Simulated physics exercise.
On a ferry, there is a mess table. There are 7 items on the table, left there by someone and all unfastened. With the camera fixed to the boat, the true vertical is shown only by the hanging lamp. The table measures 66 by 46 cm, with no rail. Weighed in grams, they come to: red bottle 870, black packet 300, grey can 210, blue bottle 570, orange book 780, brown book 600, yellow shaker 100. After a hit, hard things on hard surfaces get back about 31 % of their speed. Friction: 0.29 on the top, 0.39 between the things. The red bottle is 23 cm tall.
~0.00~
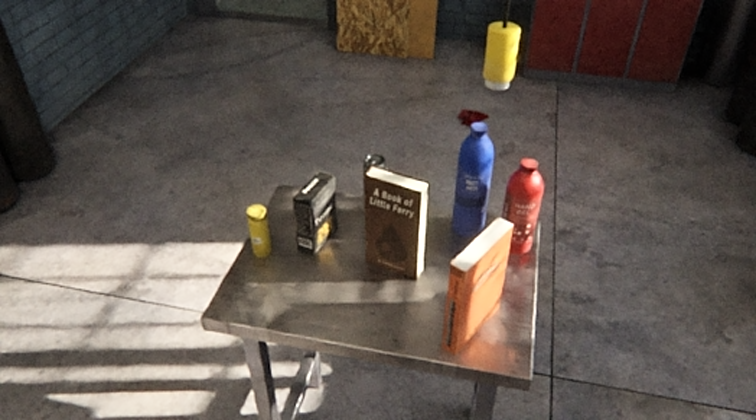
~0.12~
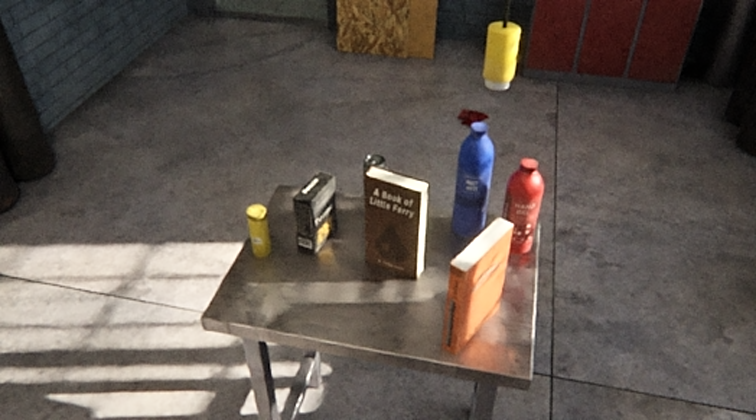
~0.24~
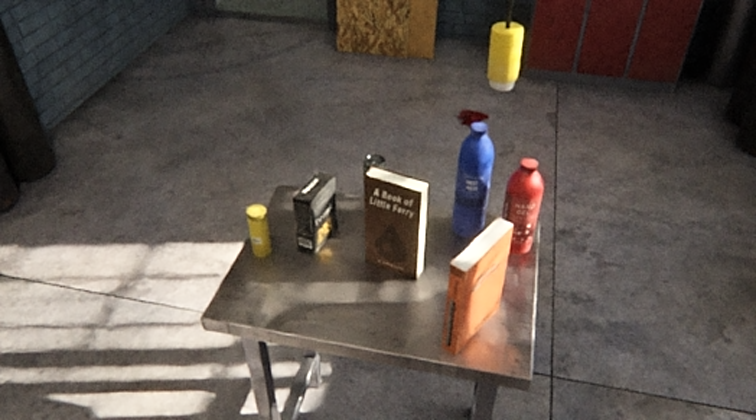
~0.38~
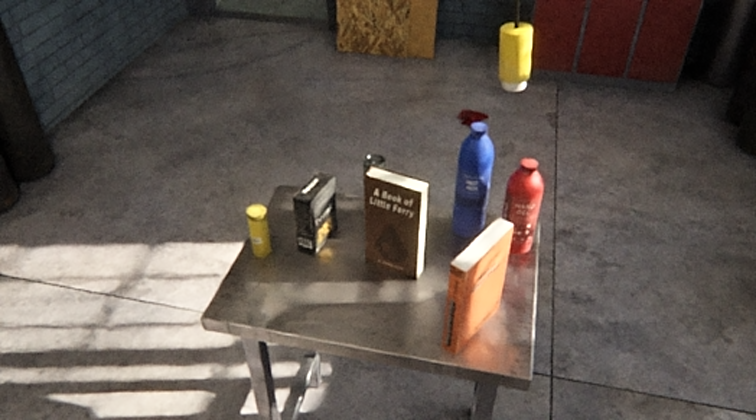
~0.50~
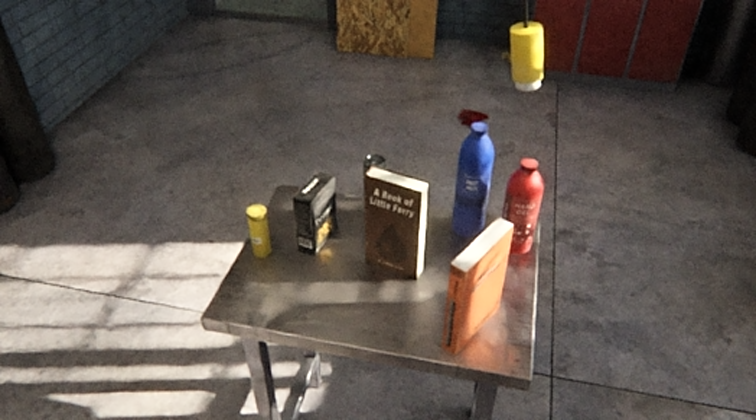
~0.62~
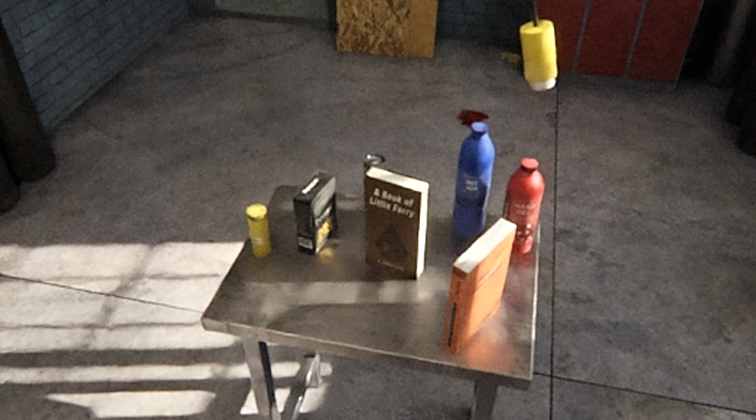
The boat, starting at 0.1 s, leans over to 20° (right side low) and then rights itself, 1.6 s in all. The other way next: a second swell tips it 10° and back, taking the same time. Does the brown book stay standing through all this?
Yes.
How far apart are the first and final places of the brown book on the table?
Net shift near 9 cm.
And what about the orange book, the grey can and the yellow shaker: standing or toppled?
Here's how it ends: The orange book comes down, the grey can never goes down, and the yellow shaker never goes down.
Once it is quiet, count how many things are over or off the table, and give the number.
I get 2.
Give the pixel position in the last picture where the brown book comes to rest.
Near (436, 231).
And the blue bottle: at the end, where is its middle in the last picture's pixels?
End point: Approx. (511, 185).
By 1.12 s, boat heeled 16°, right side down; orange book now off the table; brown book 5 cm from its spot near (418, 228); red bottle rocked 4° off its seat.
By 1.42 s, boat heeled 5°, right side down; red bottle now off the table; brown book 9 cm from its spot near (436, 231); black packet 9 cm from its spot.
By 1.92 s, boat heeled 2°, left side down; brown book 9 cm from its spot near (436, 231); black packet 9 cm from its spot; blue bottle 9 cm from its spot.
When it is over (3.8 s), off the table and tipped over, red bottle and orange book; not toppled but over 5 cm from the start, black packet, grey can, blue bottle, brown book and yellow shaker. End places, in pixels of the last picture, brown book near (436, 231).
